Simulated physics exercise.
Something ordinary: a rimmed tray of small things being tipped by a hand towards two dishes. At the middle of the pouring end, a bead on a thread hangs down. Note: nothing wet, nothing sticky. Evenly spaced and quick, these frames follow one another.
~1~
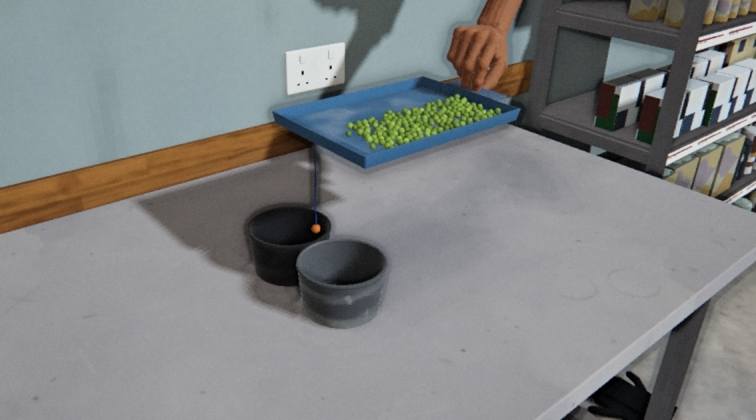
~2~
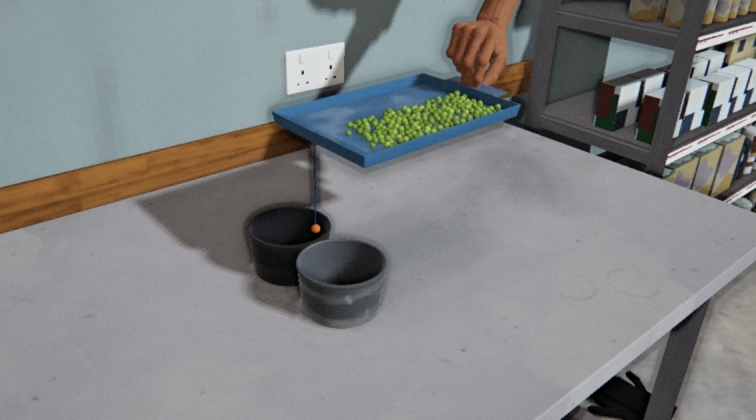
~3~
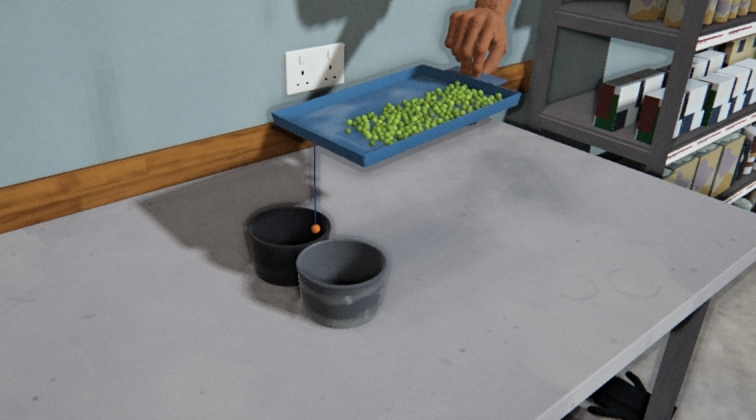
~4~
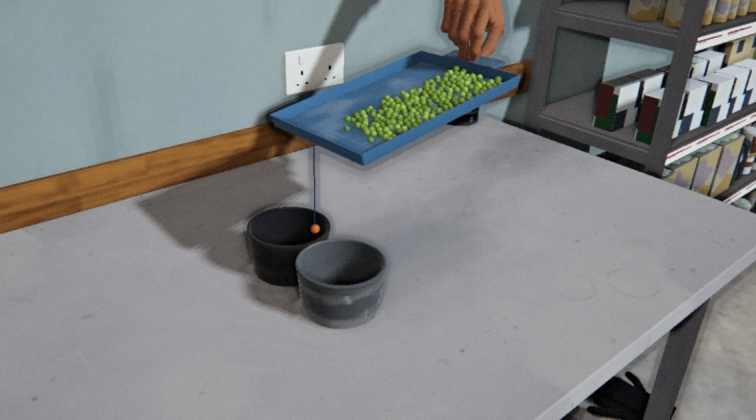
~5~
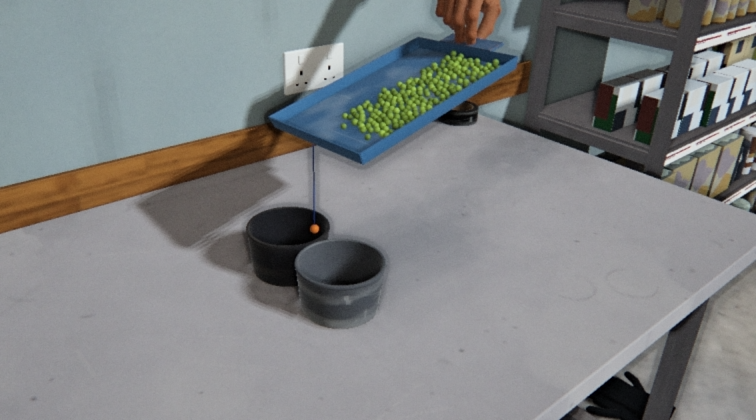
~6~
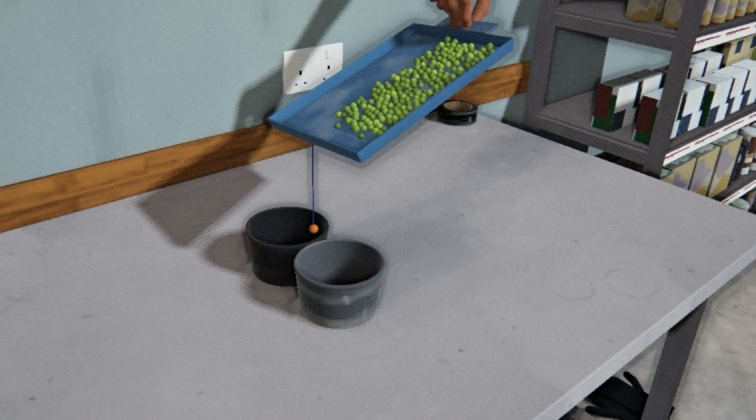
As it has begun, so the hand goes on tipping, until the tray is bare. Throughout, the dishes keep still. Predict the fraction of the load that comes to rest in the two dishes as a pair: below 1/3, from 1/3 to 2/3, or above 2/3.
From 1/3 to 2/3.
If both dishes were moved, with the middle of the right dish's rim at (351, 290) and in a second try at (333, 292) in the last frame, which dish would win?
On the first try it would be the one to the left, on the second the one to the left.
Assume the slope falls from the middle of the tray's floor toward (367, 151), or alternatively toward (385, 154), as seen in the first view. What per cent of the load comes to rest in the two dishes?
80 per cent, then 90 per cent.
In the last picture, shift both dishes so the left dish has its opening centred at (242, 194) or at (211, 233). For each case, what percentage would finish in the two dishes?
You'd get near 50 per cent and afterwards near 40 per cent.
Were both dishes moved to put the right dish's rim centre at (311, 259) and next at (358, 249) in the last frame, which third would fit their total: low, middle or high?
In turn: More than two thirds; below one third.
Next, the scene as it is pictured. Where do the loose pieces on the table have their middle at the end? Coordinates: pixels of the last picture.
Once everything settles, the pieces are centred near (207, 289).
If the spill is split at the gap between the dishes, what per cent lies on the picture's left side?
100 %, near enough.
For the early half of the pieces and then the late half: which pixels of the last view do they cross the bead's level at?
First roughly (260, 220), then roughly (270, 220).
Soon, tray tipped steeply; about two thirds on the tray; a stray few in the left dish; a small part outside both; about a quarter in the air.
A while on, tray tipped past a quarter turn; a small part on the tray; a stray few in the right dish; about a quarter in the left dish; about a quarter outside both; about a third in the air.
Towards the end, tray tipped past a quarter turn; a stray few in the right dish; about half in the left dish; about half outside both.
Finally, tray tipped past a quarter turn; a stray few in the right dish; about half in the left dish; about half outside both.
